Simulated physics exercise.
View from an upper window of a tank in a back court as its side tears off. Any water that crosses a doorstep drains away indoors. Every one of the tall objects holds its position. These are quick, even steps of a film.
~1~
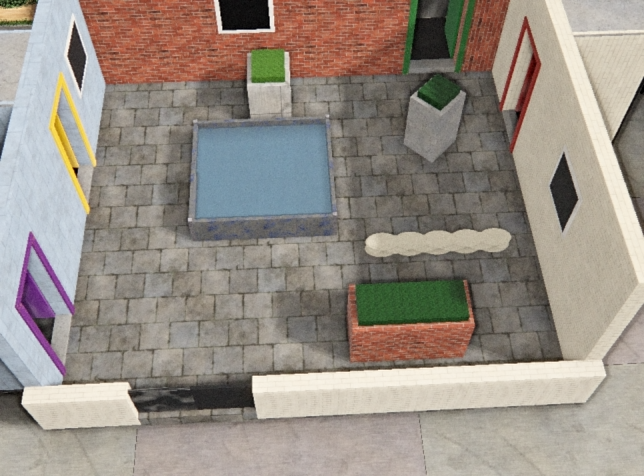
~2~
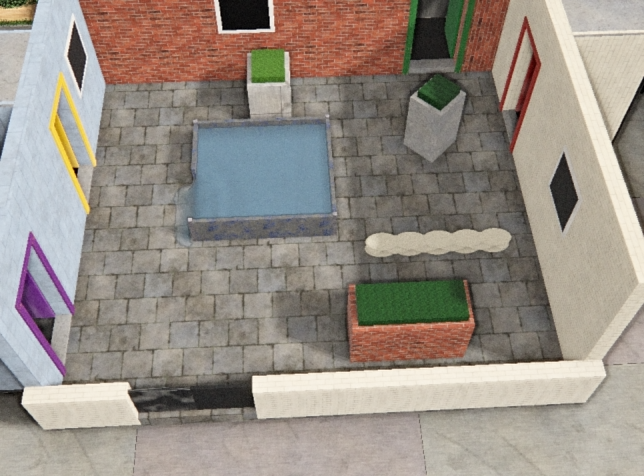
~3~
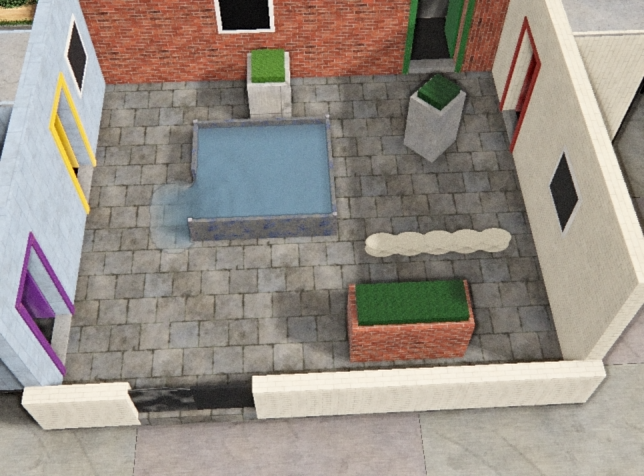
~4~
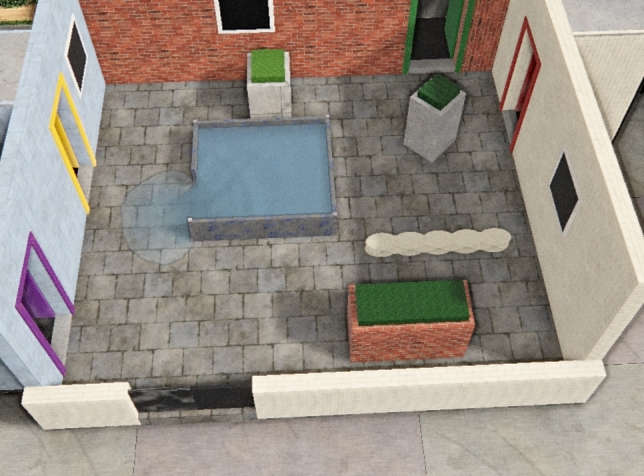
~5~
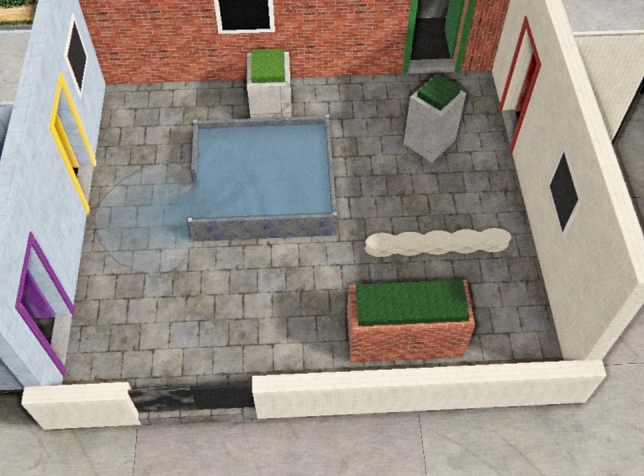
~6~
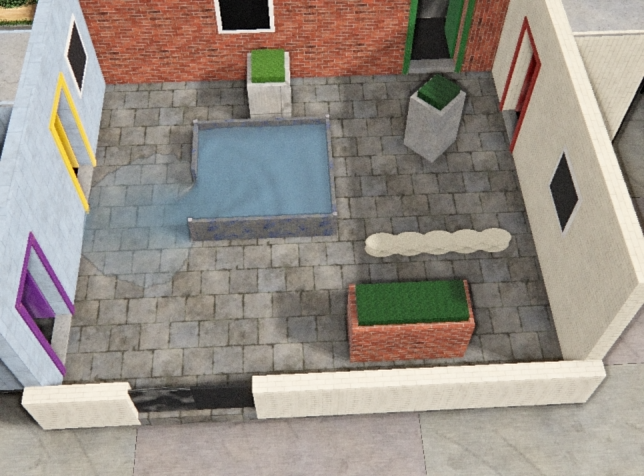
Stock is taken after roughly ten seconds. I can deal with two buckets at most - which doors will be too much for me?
Here is how it goes: The purple door will be too much; the green door will be manageable; the red door will be manageable; the yellow door will be too much.
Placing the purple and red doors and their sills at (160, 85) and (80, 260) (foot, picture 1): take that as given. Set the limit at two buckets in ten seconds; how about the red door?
One by one: The red door passes that mark.
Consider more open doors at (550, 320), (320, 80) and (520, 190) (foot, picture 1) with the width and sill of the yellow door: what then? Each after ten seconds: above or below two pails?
In order, the new doors go: Undershoots, undershoots, undershoots.
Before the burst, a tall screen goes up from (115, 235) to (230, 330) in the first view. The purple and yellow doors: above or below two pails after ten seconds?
Note - purple door: Below the line; yellow door: Above the line.
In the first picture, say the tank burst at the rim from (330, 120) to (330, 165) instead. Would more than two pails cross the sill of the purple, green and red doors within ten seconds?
Taking them in turn, purple door remains within the limit, then green door breaks the limit, then red door breaks the limit.
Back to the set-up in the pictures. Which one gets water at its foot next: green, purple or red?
I choose the purple door.
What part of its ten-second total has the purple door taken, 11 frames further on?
About 5 per cent.
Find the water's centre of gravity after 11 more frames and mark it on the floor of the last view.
Near pixel (212, 208).
A moment on, water covers 10 % of the floor; the purple door not reached, the green door not reached, the red door not reached, the yellow door under two buckets in.
Next, water covers 15 % of the floor; the purple door under two buckets in, the green door not reached, the red door not reached, the yellow door over two buckets in.
Then, water covers 25 % of the floor; the purple door under two buckets in, the green door not reached, the red door not reached, the yellow door far over two buckets in.
Later, water covers 50 % of the floor; the purple door over two buckets in, the green door not reached, the red door not reached, the yellow door far over two buckets in.
In the end, water covers 80 % of the floor; the purple door over two buckets in, the green door wet at the sill, nothing in, the red door not reached, the yellow door far over two buckets in.
